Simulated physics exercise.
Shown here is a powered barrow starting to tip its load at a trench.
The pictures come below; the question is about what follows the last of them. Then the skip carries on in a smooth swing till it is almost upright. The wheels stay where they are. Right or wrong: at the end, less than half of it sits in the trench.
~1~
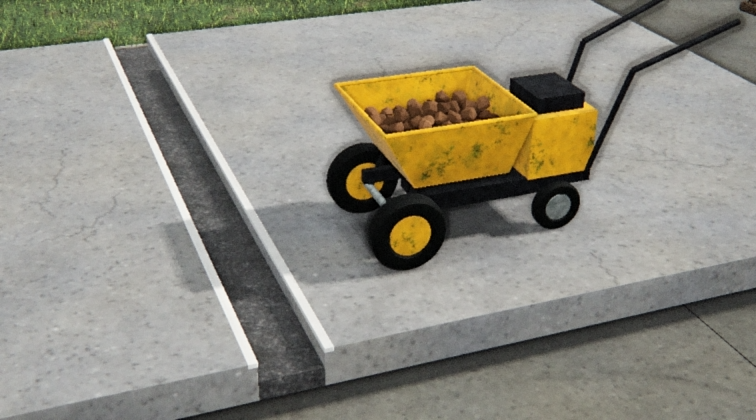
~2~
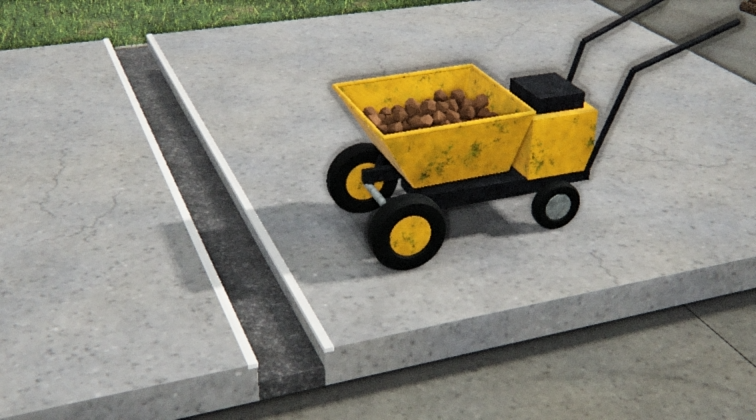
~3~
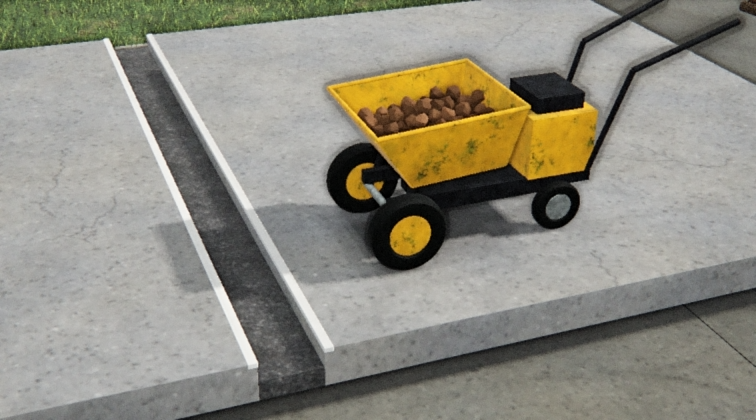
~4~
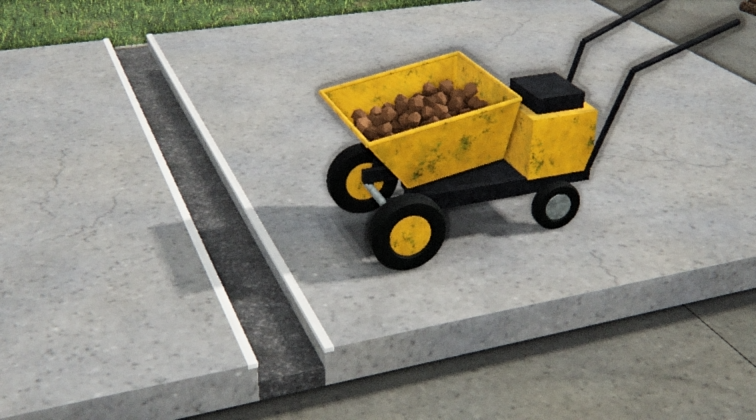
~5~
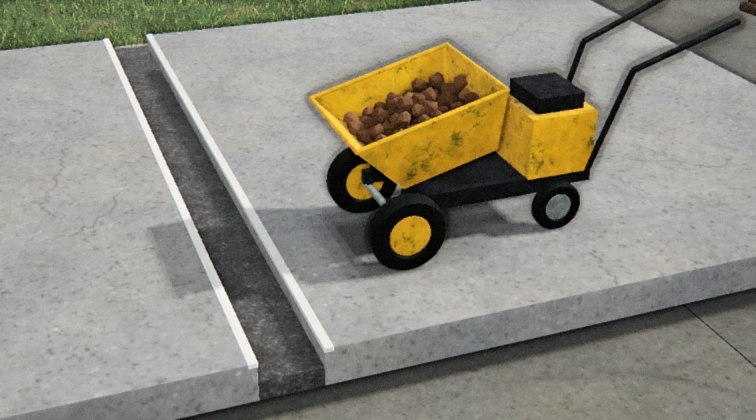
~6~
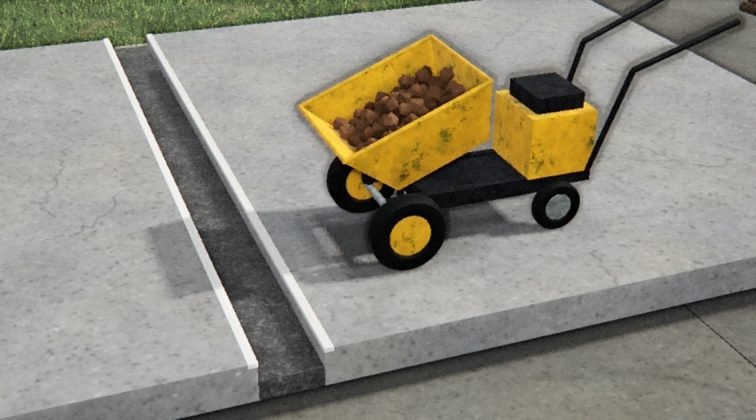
Wrong.
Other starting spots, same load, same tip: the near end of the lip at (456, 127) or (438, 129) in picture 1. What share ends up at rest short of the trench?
The first gives 60 %, the second 50 %.
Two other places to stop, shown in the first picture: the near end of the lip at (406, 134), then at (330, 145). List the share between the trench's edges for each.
60 and 20 in a hundred, in that order.
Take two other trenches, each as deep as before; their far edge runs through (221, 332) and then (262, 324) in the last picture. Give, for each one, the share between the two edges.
Result, try 1: 80 in a hundred; try 2: 50 in a hundred.
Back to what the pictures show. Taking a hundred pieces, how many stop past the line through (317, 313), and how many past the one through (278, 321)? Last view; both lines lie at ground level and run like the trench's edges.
Estimate, first then second: 80 %, 40 %.
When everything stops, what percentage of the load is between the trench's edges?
About 80 per cent.
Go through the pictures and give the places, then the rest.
In the first picture, lip of the skip (385, 137), level; top of the load (442, 119), clay clods; first edge of the trench (310, 314); far edge (237, 329), the trench under half as wide as the skip, and shallow for its width.
In the second picture, lip of the skip (383, 138), tipped barely; top of the load (441, 118).
In the third picture, lip of the skip (377, 141), tipped barely; top of the load (437, 115).
In the fourth picture, lip of the skip (368, 145), tipped a little; top of the load (439, 99).
In the fifth picture, lip of the skip (357, 152), tipped clearly; top of the load (436, 106).
In the sixth picture, lip of the skip (345, 162), tipped clearly; top of the load (439, 96); first edge of the trench (310, 314); far edge (237, 329).
Just after the last frame, skip tipped steeply; every one in the skip.
A moment on, skip tipped right over; roughly two thirds in the skip; just a few short of the trench; roughly a quarter in or heaped over the trench.
Further on, skip tipped right over; roughly a quarter in the skip; just a few short of the trench; the larger part in or heaped over the trench; just a few beyond it.
When it is over, skip tipped right over; roughly a quarter in the skip; just a few short of the trench; the larger part in or heaped over the trench; just a few beyond it.
